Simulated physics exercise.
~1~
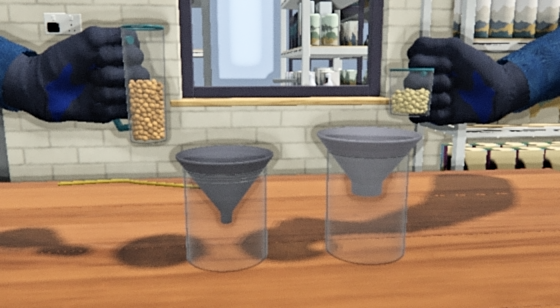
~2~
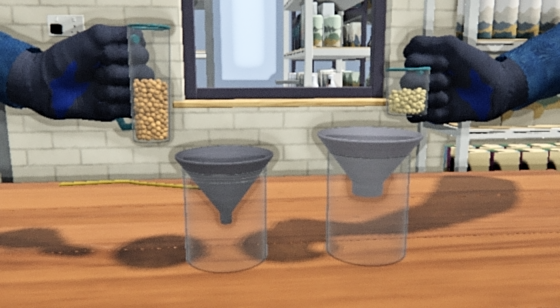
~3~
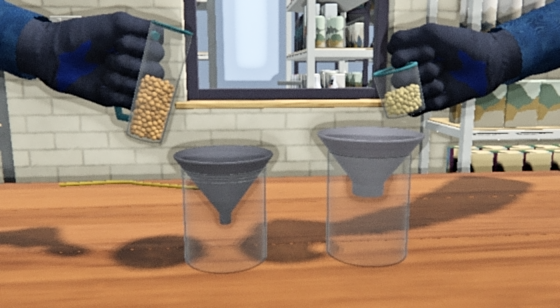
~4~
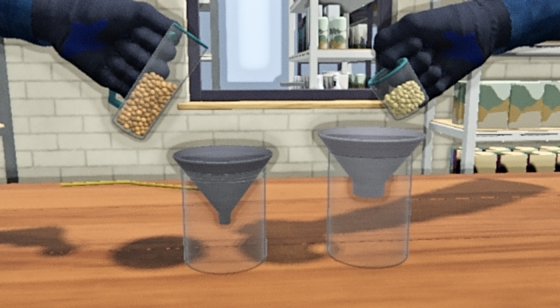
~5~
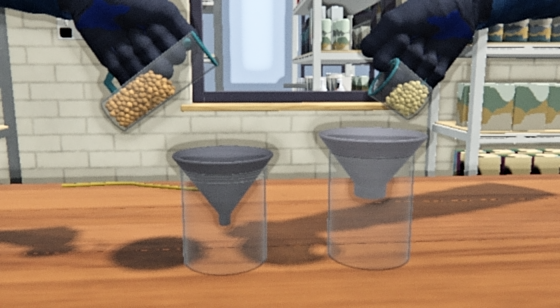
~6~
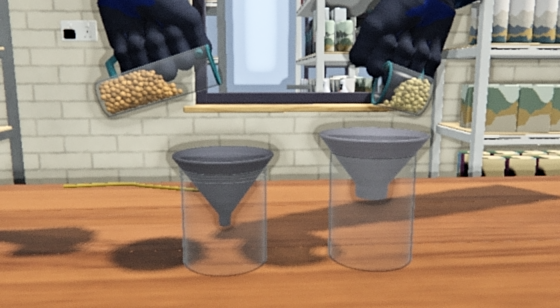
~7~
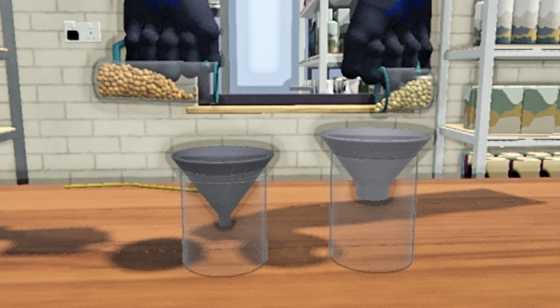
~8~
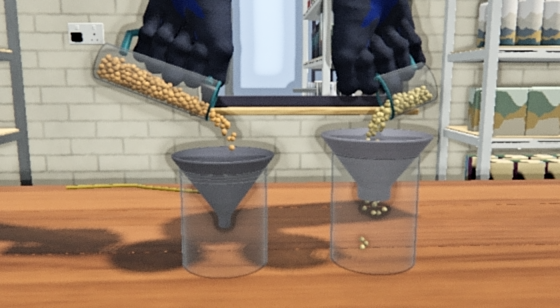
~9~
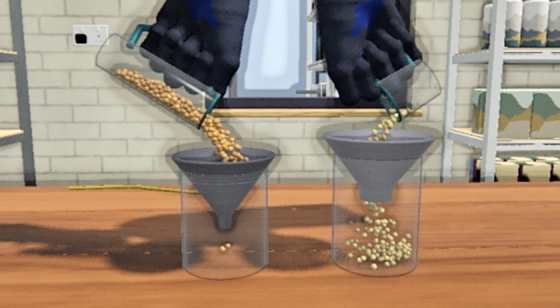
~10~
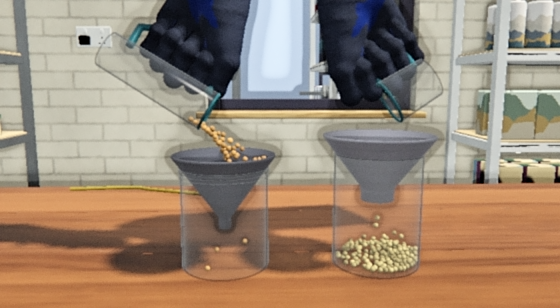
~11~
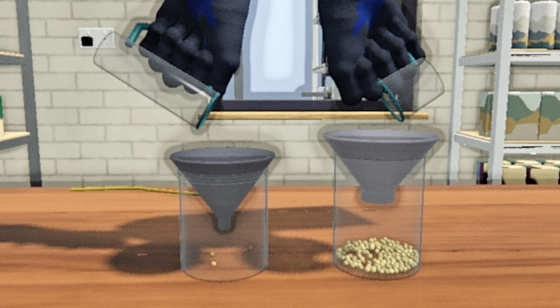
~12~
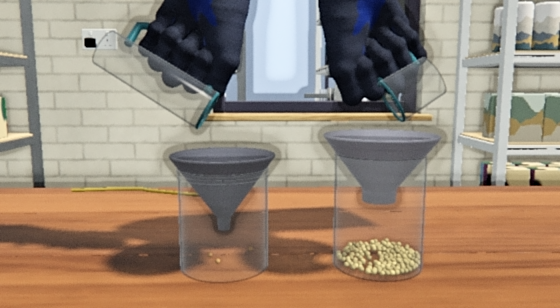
Two gloved hands tip cups of beads into funnels; the left clogs, the right empties through.
